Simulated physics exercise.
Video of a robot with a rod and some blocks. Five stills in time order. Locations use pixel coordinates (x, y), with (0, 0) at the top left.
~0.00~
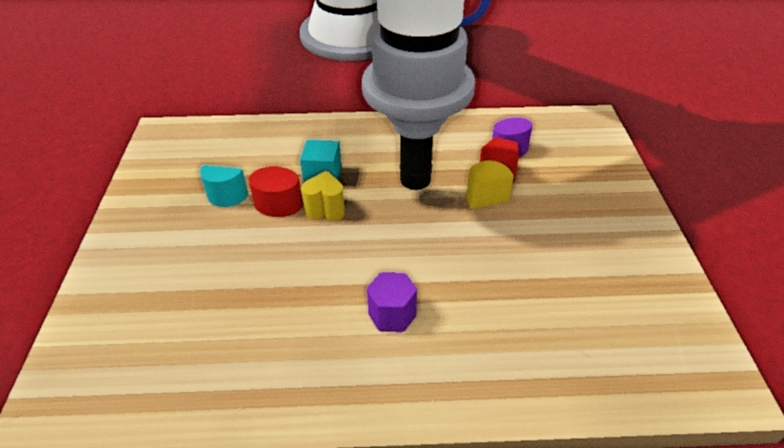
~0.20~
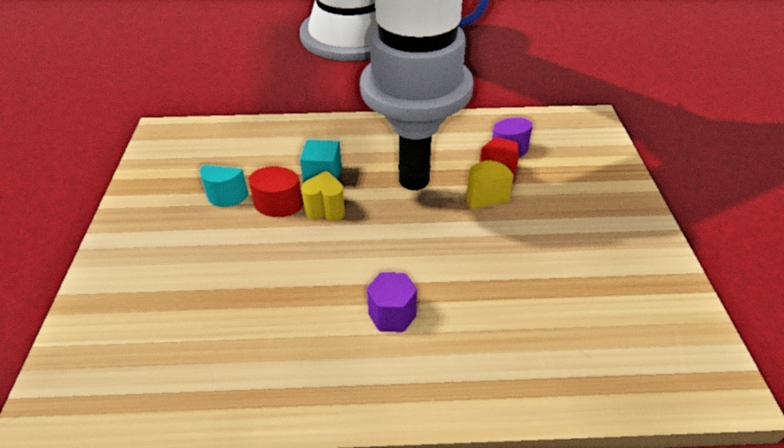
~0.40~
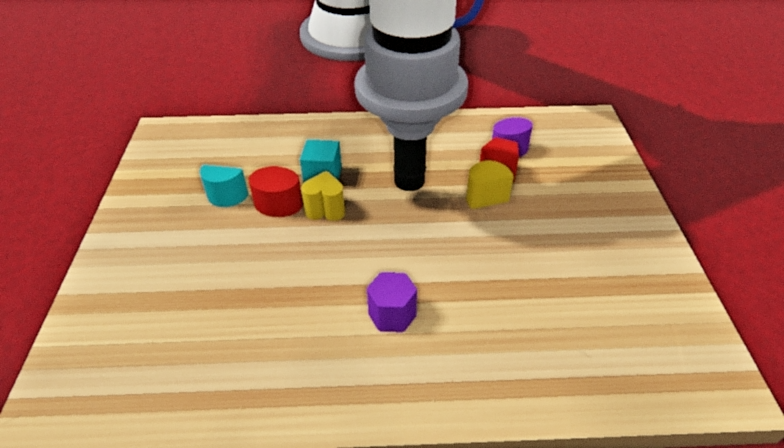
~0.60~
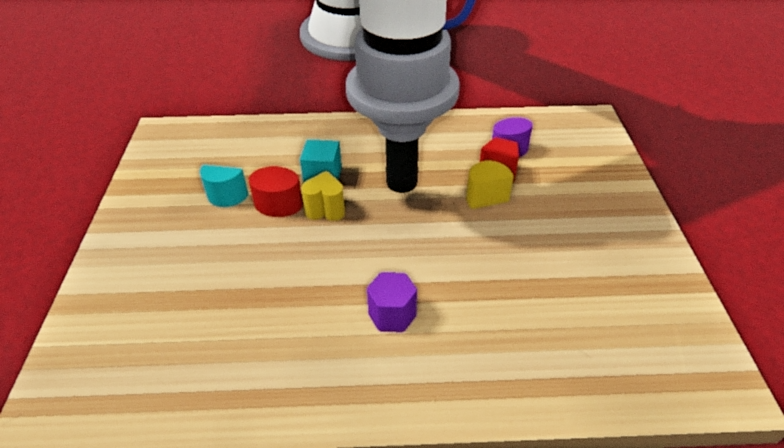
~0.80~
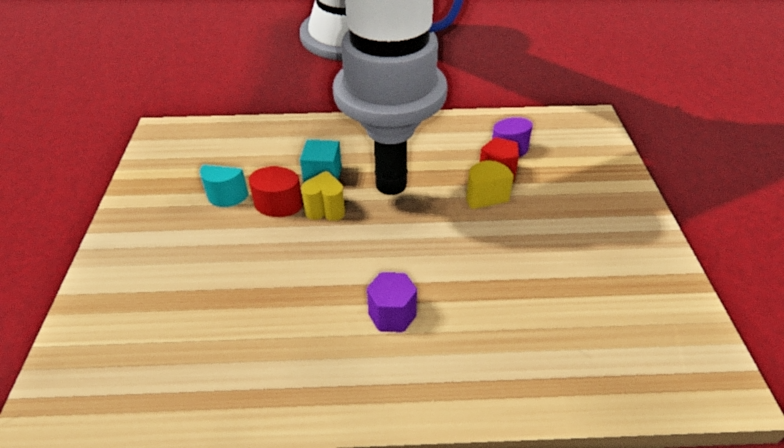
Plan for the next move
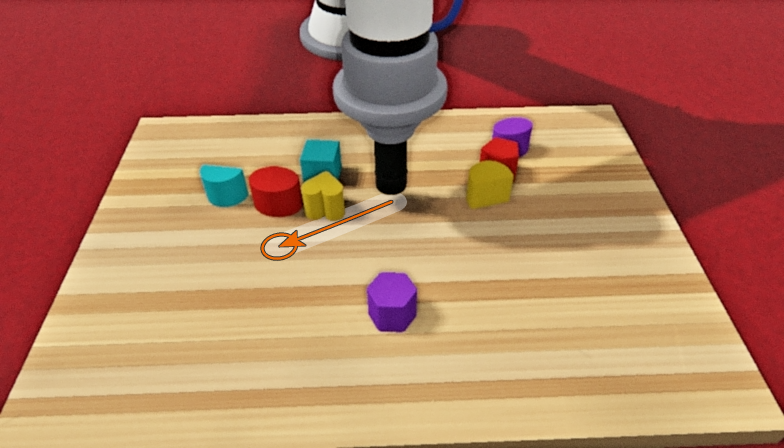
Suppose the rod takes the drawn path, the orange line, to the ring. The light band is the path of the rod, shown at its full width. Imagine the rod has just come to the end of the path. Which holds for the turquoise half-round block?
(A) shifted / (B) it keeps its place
I choose B.
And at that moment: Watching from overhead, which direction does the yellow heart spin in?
Looking down, my answer is that the yellow heart rotates clockwise.
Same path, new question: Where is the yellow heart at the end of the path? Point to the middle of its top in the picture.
Its top centre lands on (292, 190).
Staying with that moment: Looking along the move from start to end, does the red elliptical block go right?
Yes, that is what happens.
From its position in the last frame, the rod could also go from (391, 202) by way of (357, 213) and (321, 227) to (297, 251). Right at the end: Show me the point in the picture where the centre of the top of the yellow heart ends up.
Around pixel (289, 191).
The drawn path runs in a line from (391, 202) to (279, 246).
On the path given first. One third of the way, rod at (354, 201); yellow heart at (318, 185).
Two thirds of the way, rod at (316, 216); red elliptical block at (264, 172), turned 15° anticlockwise; yellow heart at (297, 188), turned 75° clockwise.
At the end, rod at (276, 231); turquoise half-round block not moved; red elliptical block at (264, 172), turned 15° anticlockwise; yellow heart at (292, 190), turned 100° clockwise.
